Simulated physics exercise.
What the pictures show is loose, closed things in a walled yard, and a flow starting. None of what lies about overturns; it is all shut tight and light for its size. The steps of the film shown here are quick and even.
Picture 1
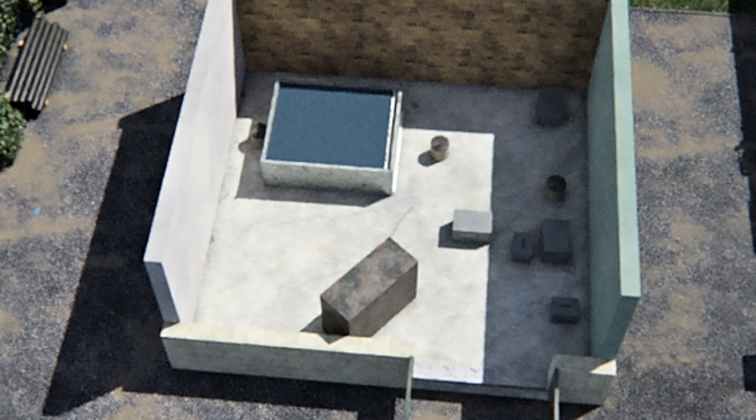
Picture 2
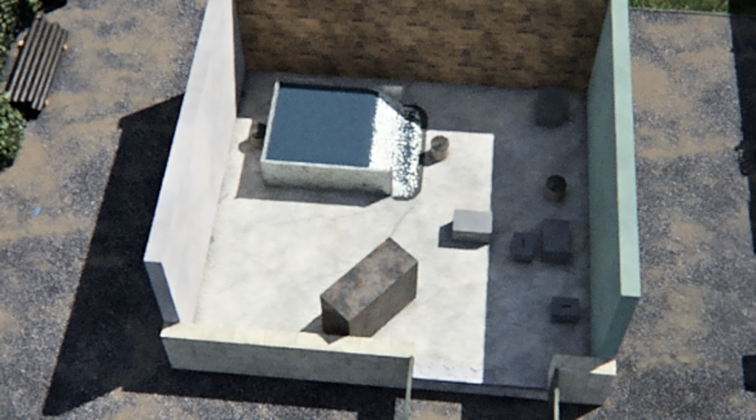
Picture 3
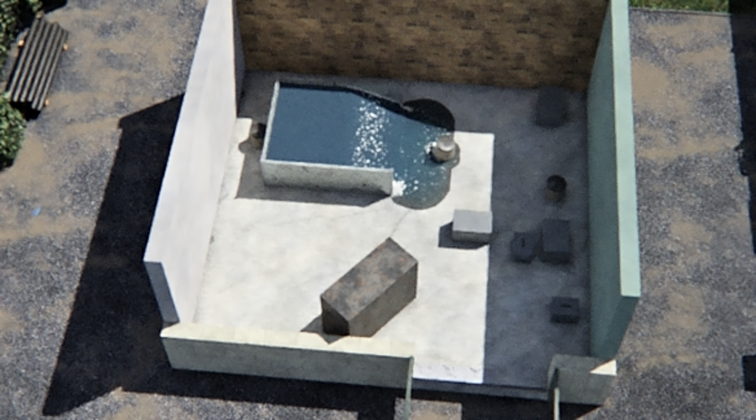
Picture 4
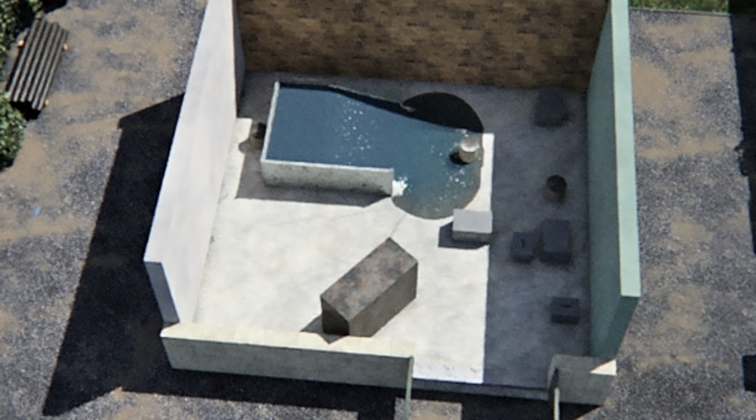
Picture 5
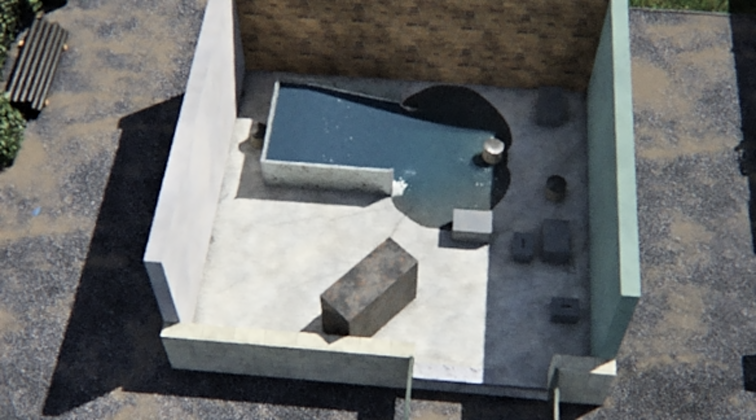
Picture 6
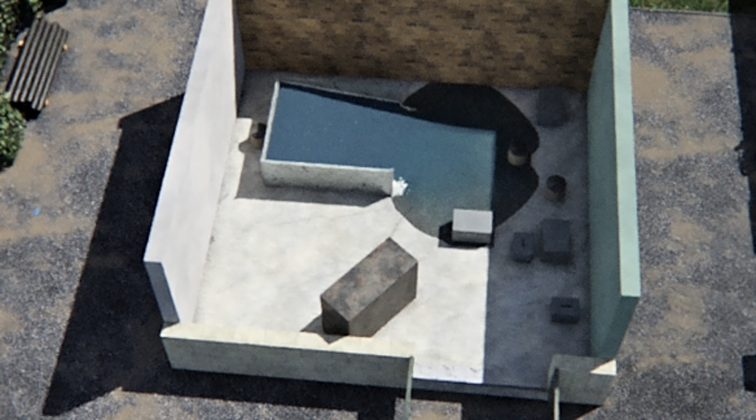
Water pouring from the open right side of a raised tank, spreading across a walled yard and pushing a small pail rightward.
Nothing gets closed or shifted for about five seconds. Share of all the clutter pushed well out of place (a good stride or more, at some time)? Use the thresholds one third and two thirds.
I'd put it at two thirds or higher.
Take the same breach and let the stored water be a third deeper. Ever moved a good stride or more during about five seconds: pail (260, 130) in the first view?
I reckon below that mark.
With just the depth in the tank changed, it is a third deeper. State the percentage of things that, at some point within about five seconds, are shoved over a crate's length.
Something like 90 % of the loose things.
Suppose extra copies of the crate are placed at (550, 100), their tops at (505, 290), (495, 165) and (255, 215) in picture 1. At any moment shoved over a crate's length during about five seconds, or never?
Okay, in order the twins go a long way, a long way, nowhere much.
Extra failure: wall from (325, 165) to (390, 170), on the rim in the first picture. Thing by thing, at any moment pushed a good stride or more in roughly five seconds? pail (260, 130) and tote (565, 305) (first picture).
Went the distance, then went the distance.
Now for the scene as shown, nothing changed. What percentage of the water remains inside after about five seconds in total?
I make it 92 percent.
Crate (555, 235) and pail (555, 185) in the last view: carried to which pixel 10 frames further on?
My guess is around (578, 258) and around (578, 207).
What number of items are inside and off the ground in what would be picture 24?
Exactly 6 of them.
A moment on, 1 of 8 are well off their spots; 0 afloat.
Next, 5 of 8 are well off their spots; 5 afloat.
Later, 6 of 8 are well off their spots; 6 afloat.
In the end, 7 of 8 are well off their spots, and 7 have been at some point; 5 afloat.
